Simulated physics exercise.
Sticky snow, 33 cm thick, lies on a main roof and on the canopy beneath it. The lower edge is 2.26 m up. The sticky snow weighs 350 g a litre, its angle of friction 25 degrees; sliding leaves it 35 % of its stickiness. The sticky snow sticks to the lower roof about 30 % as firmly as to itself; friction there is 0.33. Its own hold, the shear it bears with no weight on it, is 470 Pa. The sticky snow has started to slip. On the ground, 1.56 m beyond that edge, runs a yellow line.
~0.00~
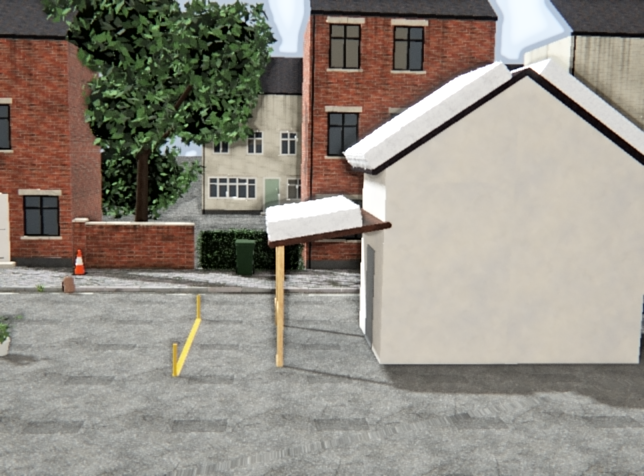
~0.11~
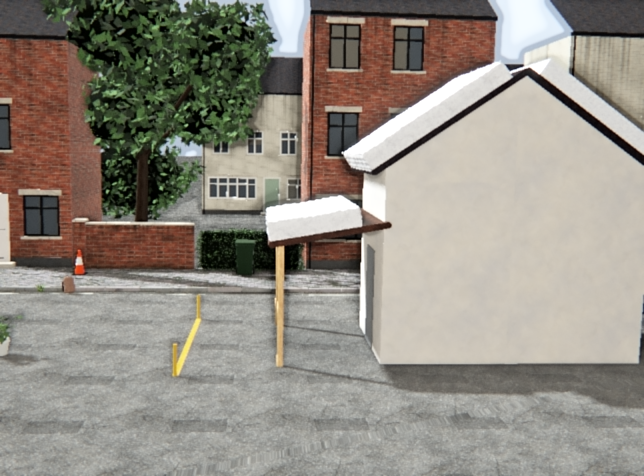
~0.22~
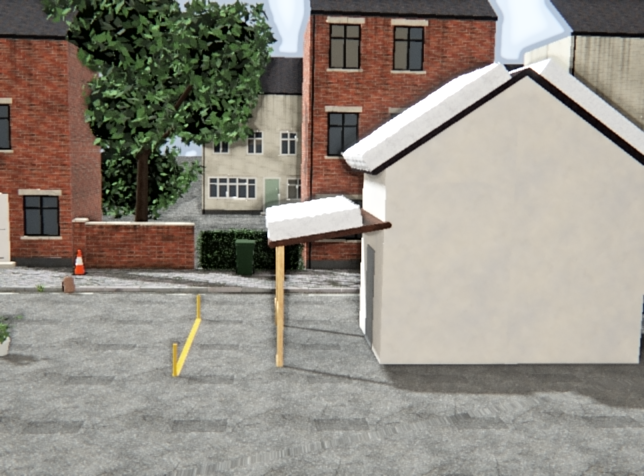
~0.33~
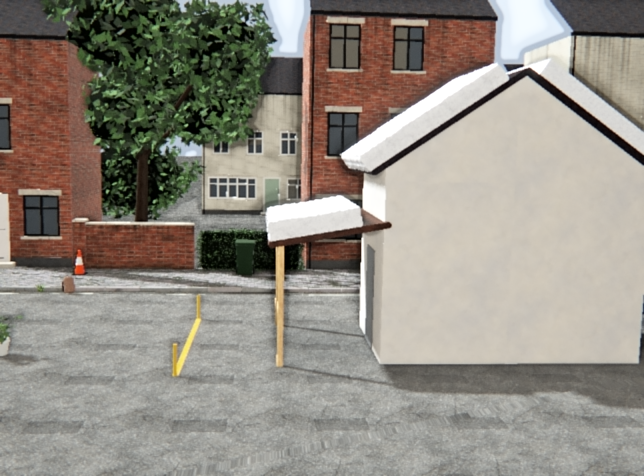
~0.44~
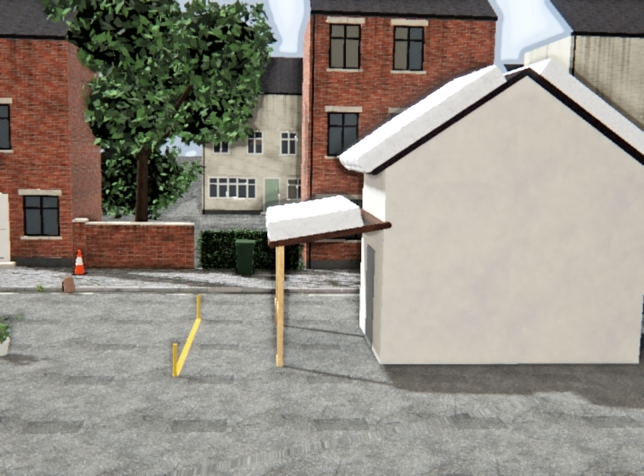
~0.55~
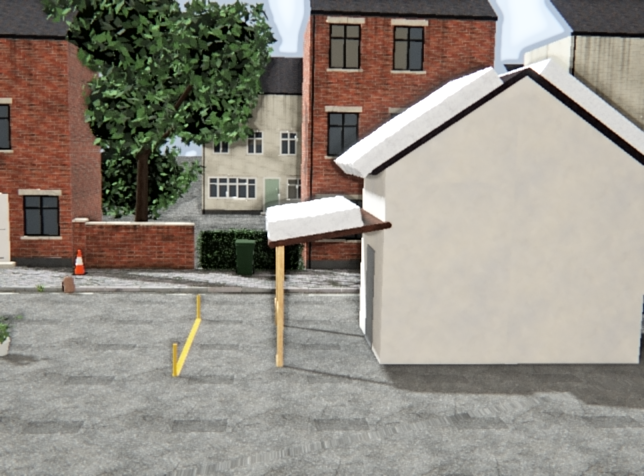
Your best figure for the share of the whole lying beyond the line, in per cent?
The share of the whole lying beyond the line is near 18 %.
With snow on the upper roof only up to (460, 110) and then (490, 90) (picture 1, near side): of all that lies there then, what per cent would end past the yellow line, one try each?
In that order: 1 %, 12 %.
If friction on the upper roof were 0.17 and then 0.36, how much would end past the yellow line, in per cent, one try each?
In that order: 40 %, 30 %.
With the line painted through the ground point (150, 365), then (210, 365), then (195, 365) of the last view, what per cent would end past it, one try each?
In that order: 10 %, 30 %, 25 %.
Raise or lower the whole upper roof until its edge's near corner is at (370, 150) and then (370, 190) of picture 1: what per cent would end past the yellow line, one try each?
In that order: 30 %, 1 %.
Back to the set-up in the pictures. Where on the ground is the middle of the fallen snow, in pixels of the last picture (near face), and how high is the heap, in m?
Around (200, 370); it stands about 0.4 m.
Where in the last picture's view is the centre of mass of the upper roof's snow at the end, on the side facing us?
Around (254, 285).
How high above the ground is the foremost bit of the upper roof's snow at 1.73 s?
About 2.8 m.
After 1.09 s, none is below the lower edge and 0 % is past the line.
After 1.73 s, none is below the lower edge and 0 % is past the line.
After 2.36 s, 7 % is below the lower edge and 0 % is past the line.
After 3.00 s, 44 % is below the lower edge and 7 % is past the line.
After 4.40 s, 53 % is below the lower edge and 18 % is past the line.
